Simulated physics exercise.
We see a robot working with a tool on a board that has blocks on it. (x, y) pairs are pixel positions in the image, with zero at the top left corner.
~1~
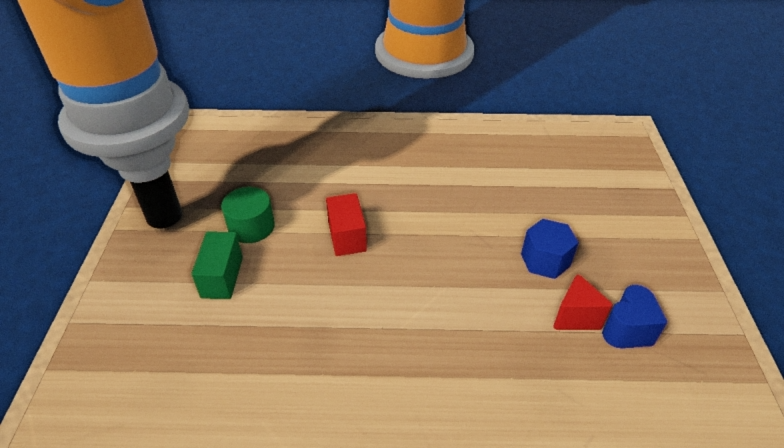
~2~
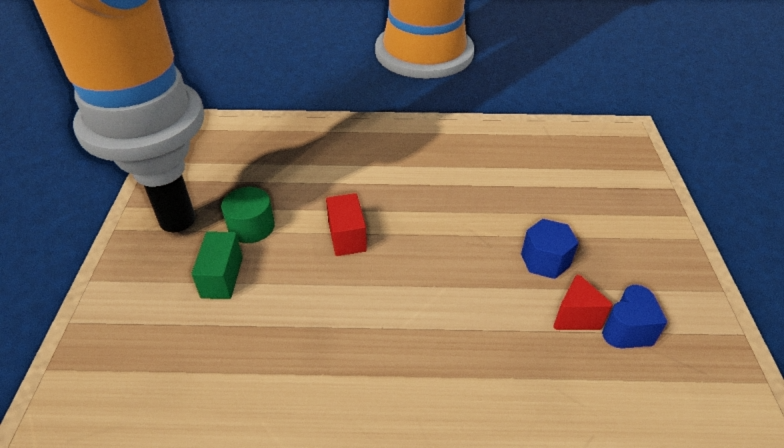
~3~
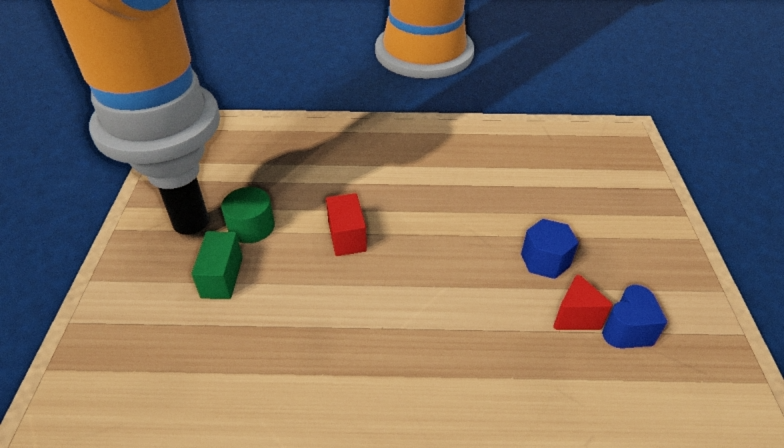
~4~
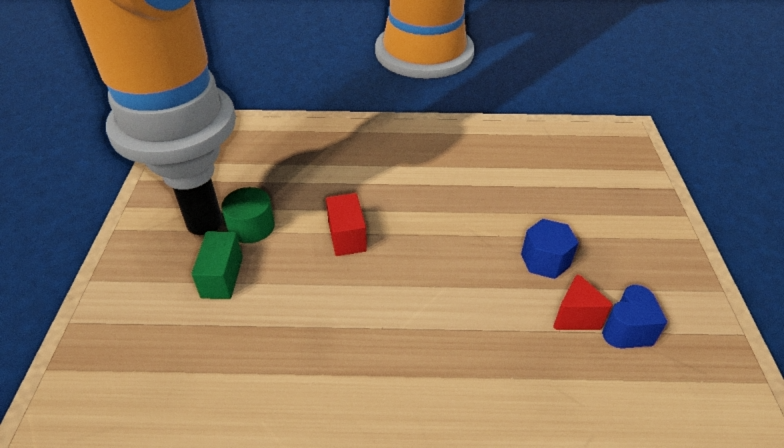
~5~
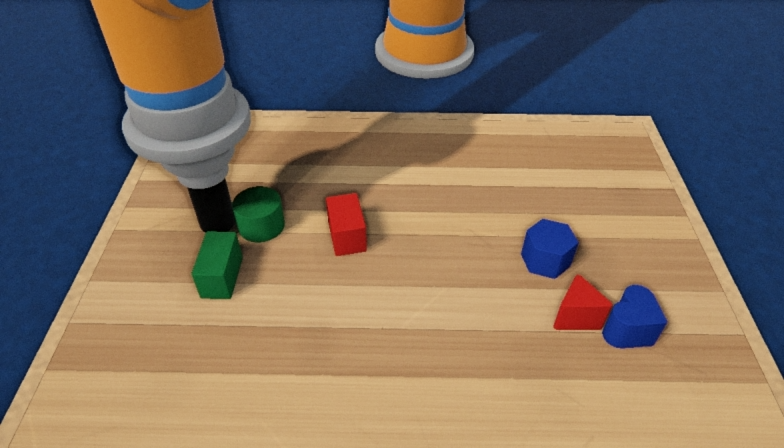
An orange and grey robot arm with a black tip works at the left of a striped wooden board on a blue surface, seen from above at an angle by a still camera. Near it sit a green cylinder, a green block and a red block, with a blue hexagonal piece, red triangle and blue heart at right. The tip slides right and nudges the cylinder slightly rightward, while the other pieces stay still.
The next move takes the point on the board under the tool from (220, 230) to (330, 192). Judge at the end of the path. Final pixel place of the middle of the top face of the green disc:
Pixel (358, 184).
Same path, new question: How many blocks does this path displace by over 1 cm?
Two move.
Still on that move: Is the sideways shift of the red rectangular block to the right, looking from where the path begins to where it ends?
I'd say yes.
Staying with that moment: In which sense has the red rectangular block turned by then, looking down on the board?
From overhead, the rotation is clockwise.
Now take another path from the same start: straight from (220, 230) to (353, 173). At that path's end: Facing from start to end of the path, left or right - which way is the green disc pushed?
Sideways, to the right.
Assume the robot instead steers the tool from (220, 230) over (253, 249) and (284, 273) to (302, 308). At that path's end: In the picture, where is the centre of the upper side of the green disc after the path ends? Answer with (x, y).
My estimate: (285, 204).
On the path given first. One third of the way, tool at (258, 210); green disc at (295, 197).
Two thirds of the way, tool at (295, 197); green disc at (330, 189); red rectangular block at (357, 214), turned 35° clockwise.
At the end, tool at (329, 185); green rectangular block in place; green disc at (358, 184); red rectangular block at (365, 216), turned 60° clockwise.
